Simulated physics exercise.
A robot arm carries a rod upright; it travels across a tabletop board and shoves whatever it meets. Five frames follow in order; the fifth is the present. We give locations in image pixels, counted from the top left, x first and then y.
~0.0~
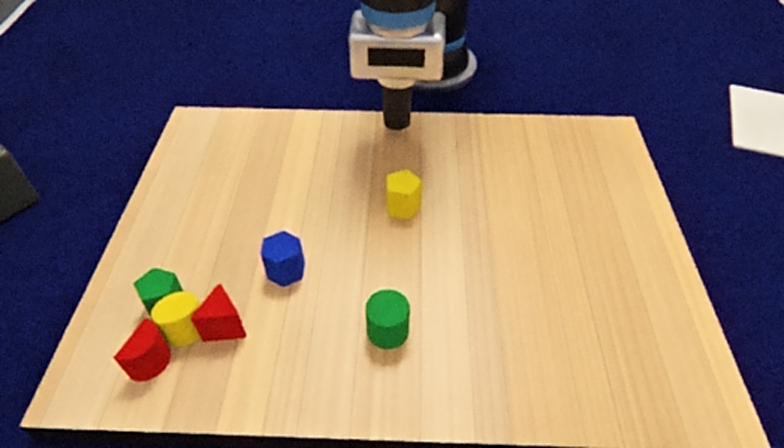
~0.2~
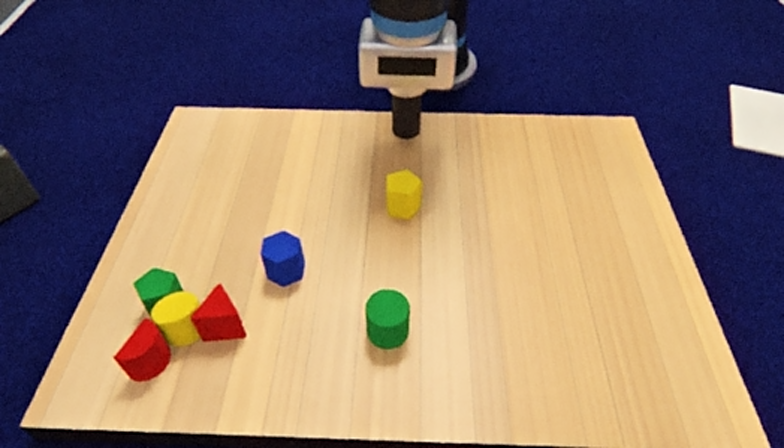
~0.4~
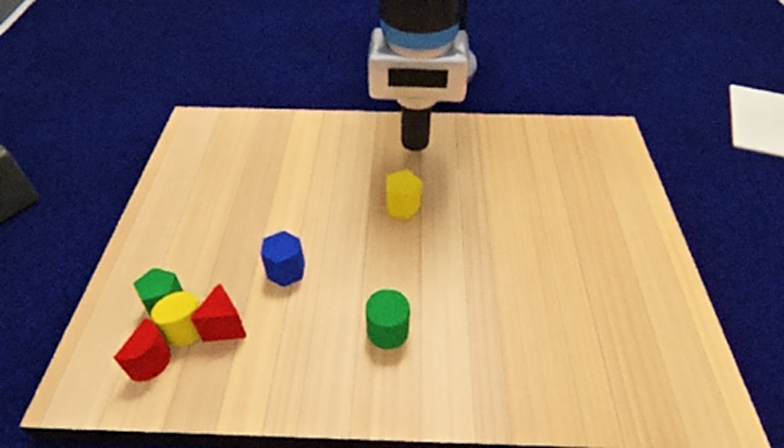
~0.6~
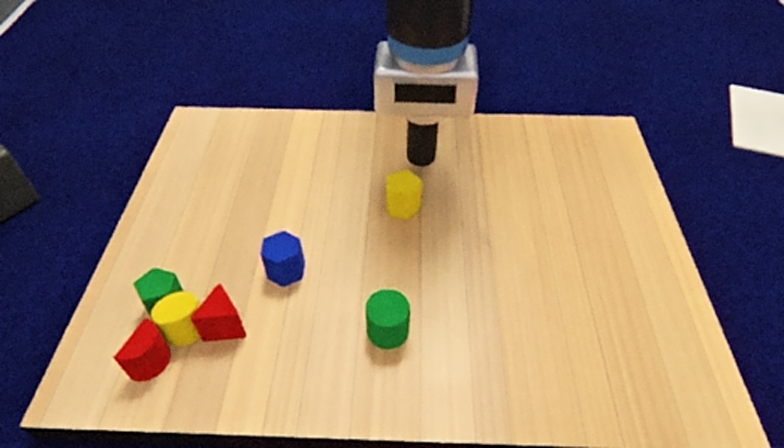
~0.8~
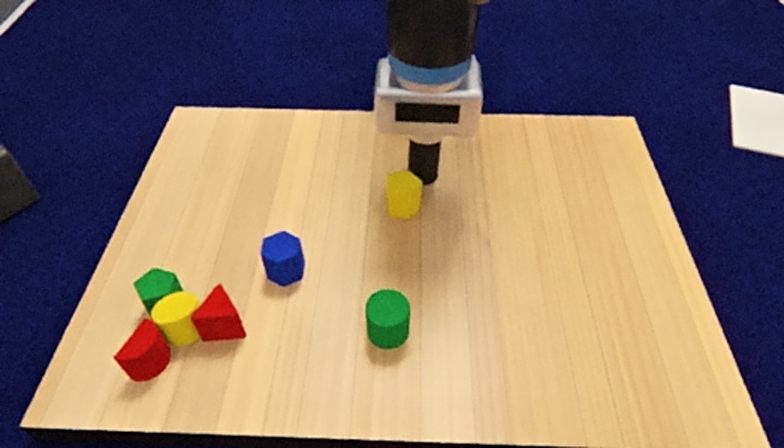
A robotic arm with a black rod tip moves forward over a wooden board, drifting slightly right until the rod is beside the yellow pentagonal block, while the blue, green, red and other yellow blocks stay still.
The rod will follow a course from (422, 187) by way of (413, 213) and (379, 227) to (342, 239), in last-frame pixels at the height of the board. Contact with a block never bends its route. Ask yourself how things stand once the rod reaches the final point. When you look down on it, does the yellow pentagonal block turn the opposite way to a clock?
Yes - that is the case.
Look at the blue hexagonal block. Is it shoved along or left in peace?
It stays put.
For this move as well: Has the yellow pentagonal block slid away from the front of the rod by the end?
No, that is not what happens.
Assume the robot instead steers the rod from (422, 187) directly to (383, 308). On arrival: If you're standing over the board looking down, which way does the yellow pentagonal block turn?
It twists with the clock when seen from above.
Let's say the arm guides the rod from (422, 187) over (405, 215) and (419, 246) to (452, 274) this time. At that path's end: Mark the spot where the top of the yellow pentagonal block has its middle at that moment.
At roughly (376, 218).
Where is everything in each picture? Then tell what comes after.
The first picture shows rod tip at (397, 122); block tops, blue hexagonal block at (280, 246); yellow pentagonal block at (403, 181).
The second picture shows rod at (406, 131); blocks unchanged.
The third picture shows rod at (415, 142); blocks unchanged.
The fourth picture shows rod at (421, 157); blocks unchanged.
The fifth picture shows rod at (423, 175); blue hexagonal block at (280, 246); yellow pentagonal block at (403, 181).
The first path, step by step. One third of the way, rod at (413, 201); yellow pentagonal block at (385, 201), turned 20° clockwise.
Two thirds of the way, rod at (378, 215); yellow pentagonal block at (353, 219).
At the end, rod at (341, 228); blue hexagonal block in place; yellow pentagonal block at (321, 238), turned 30° anticlockwise.
